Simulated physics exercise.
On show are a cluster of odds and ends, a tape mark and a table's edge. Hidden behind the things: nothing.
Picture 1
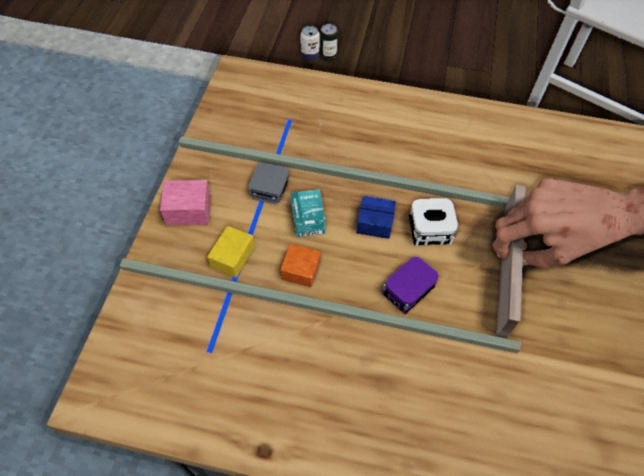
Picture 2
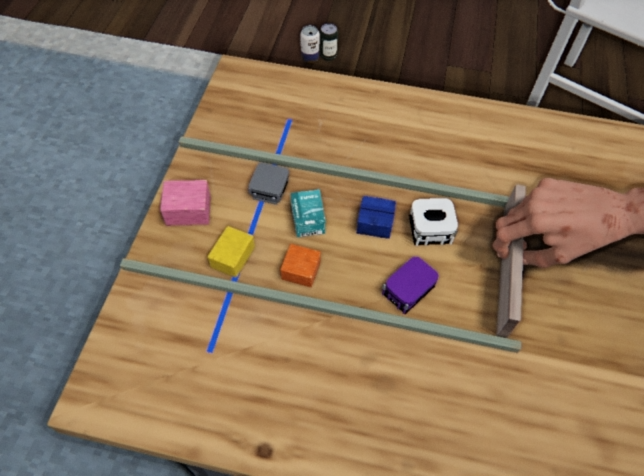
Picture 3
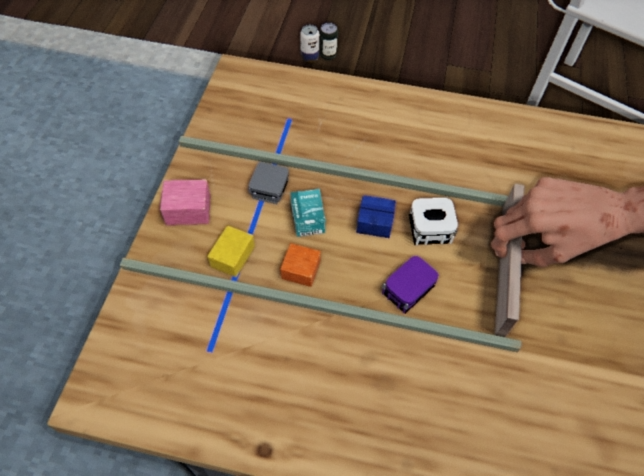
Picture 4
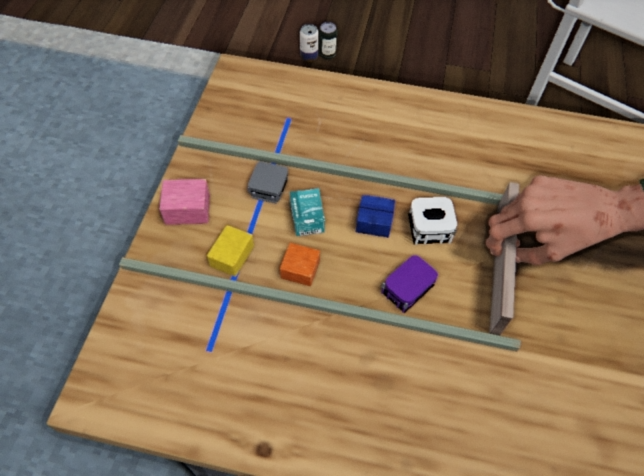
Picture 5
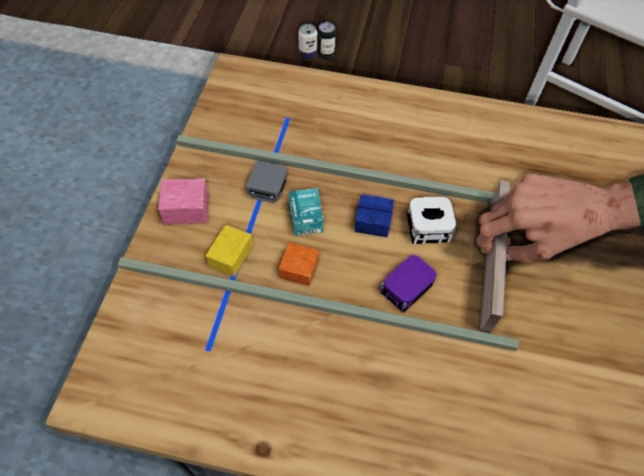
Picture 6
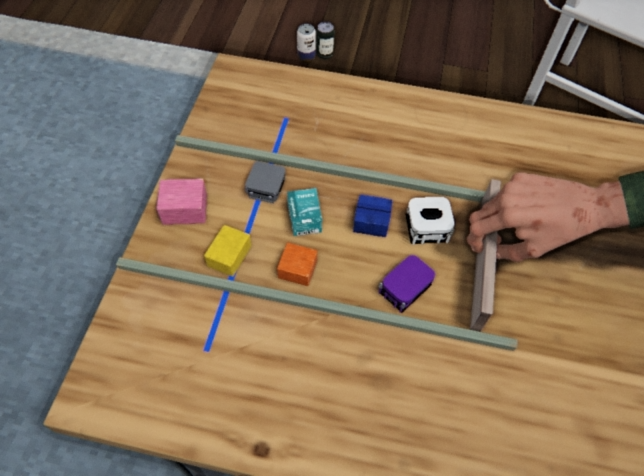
On a wooden table marked with a blue line, small coloured blocks and cases sit scattered between two pale rails while a hand at the right holds an upright board, then slides it slightly left; the objects stay in place.
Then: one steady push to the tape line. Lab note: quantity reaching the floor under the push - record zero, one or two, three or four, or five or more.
A single one or a pair go.
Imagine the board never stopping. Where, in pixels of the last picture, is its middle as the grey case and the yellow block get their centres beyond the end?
(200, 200) and (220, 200), roughly.
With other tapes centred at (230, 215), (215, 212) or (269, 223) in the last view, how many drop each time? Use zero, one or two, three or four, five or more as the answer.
So, one after another, I'd give just one or two; 3 or 4; none.
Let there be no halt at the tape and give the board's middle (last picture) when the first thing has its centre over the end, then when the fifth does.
I'd put the first at about (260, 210) and the next at about (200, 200).
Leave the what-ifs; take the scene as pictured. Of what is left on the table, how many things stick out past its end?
0 is the number.
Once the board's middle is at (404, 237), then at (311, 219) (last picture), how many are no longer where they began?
Counts: 3, 7.
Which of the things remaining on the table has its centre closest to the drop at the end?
Turquoise box.
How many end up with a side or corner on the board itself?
Number: 2.
A little later, none off yet; pink block at rest near (183, 202); yellow block at rest near (228, 251); grey case at rest near (266, 183).
Next, none off yet; pink block at rest near (183, 202); yellow block at rest near (228, 251); grey case shifted about its own width near (240, 172).
When it is over, the number that fall off is one or two; down, pink block.
